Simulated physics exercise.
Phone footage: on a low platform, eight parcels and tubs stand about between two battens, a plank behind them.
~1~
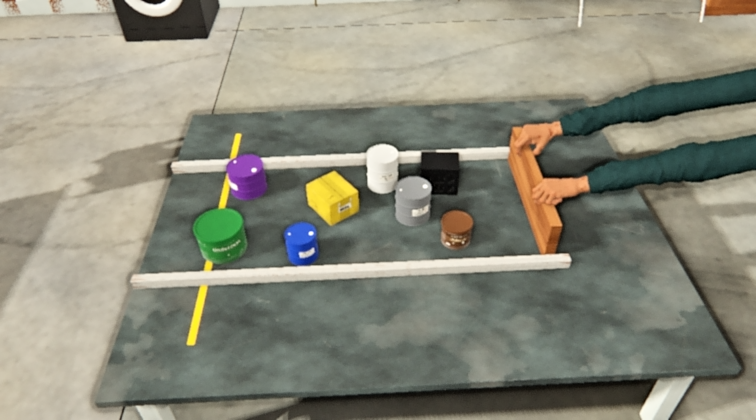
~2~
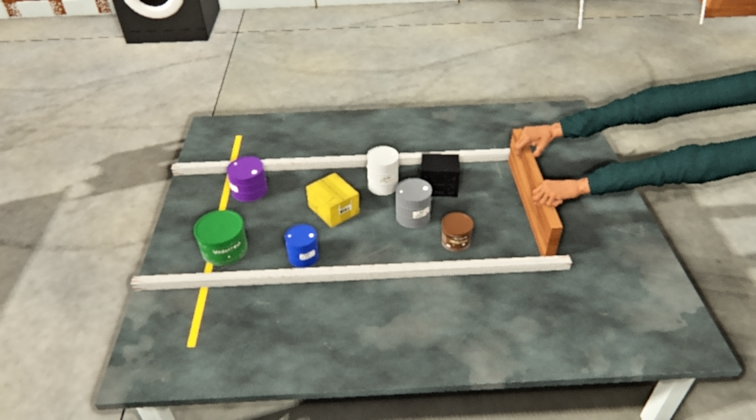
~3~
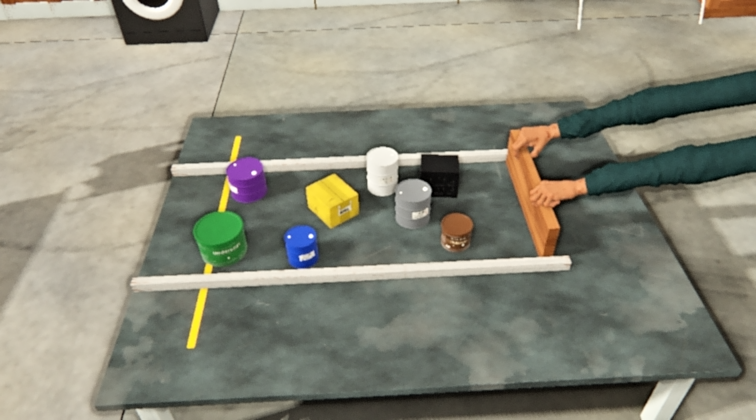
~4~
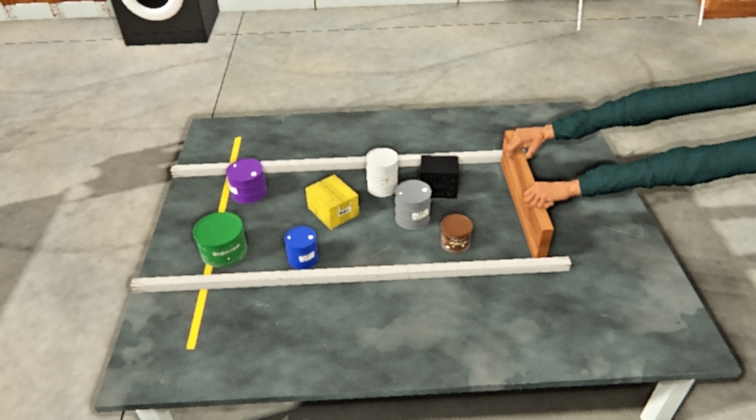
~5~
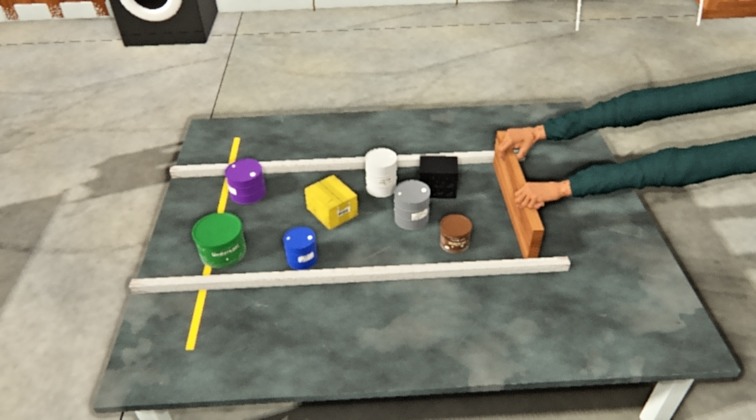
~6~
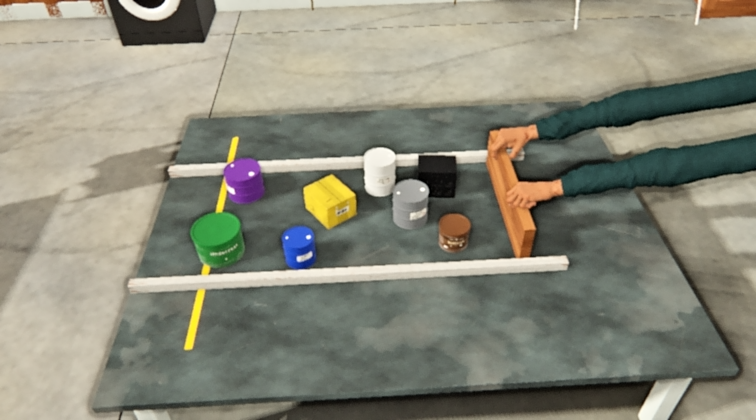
A wooden plank, held by two hands in dark green sleeves, slid slightly left between two pale strips on a table, while the colourful tubs and boxes in front of it stayed put.
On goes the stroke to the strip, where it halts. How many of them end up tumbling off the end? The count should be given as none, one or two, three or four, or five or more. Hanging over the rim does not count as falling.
Final count: One or two.
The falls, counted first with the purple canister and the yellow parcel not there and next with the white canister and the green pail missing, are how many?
0 in the first case and 0 in the second.
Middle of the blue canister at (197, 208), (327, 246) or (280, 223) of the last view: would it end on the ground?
In order of the places given, the blue canister is gone, then rests steady, then rests steady.
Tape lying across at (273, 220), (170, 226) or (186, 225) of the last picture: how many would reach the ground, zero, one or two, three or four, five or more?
Result per tape, in order - none at all / more than four / 3 or 4.
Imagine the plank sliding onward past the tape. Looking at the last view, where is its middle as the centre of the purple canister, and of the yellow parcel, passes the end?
Purple canister over the end: About (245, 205). Yellow parcel over the end: About (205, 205).
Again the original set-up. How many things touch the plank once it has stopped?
The number is 4.
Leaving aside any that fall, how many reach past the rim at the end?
As for overhanging, the count is 3.
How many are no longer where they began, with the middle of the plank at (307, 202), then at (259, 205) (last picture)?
The counts are 7 and 8.
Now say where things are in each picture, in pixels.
The first picture shows green pail (221, 236); purple canister (247, 177); blue canister (302, 244); plank (532, 189); tape (219, 219).
The second picture shows purple canister (247, 179); black crate (440, 175).
The third picture shows blue canister (302, 247); brown pail (456, 233).
The fourth picture shows green pail (221, 240); yellow parcel (333, 202).
The fifth picture shows purple canister (246, 181); white canister (381, 173).
The sixth picture shows green pail (219, 240); purple canister (244, 181); blue canister (300, 248); plank (508, 192); tape (216, 223).
Soon after, none off yet; green pail at rest near (219, 240); purple canister at rest near (244, 181); blue canister at rest near (300, 248).
After that, none off yet; green pail at rest near (219, 240); purple canister displaced a little near (230, 181); blue canister displaced about its own width near (271, 253).
In the end, the number that fall off is one or two; gone, purple canister.
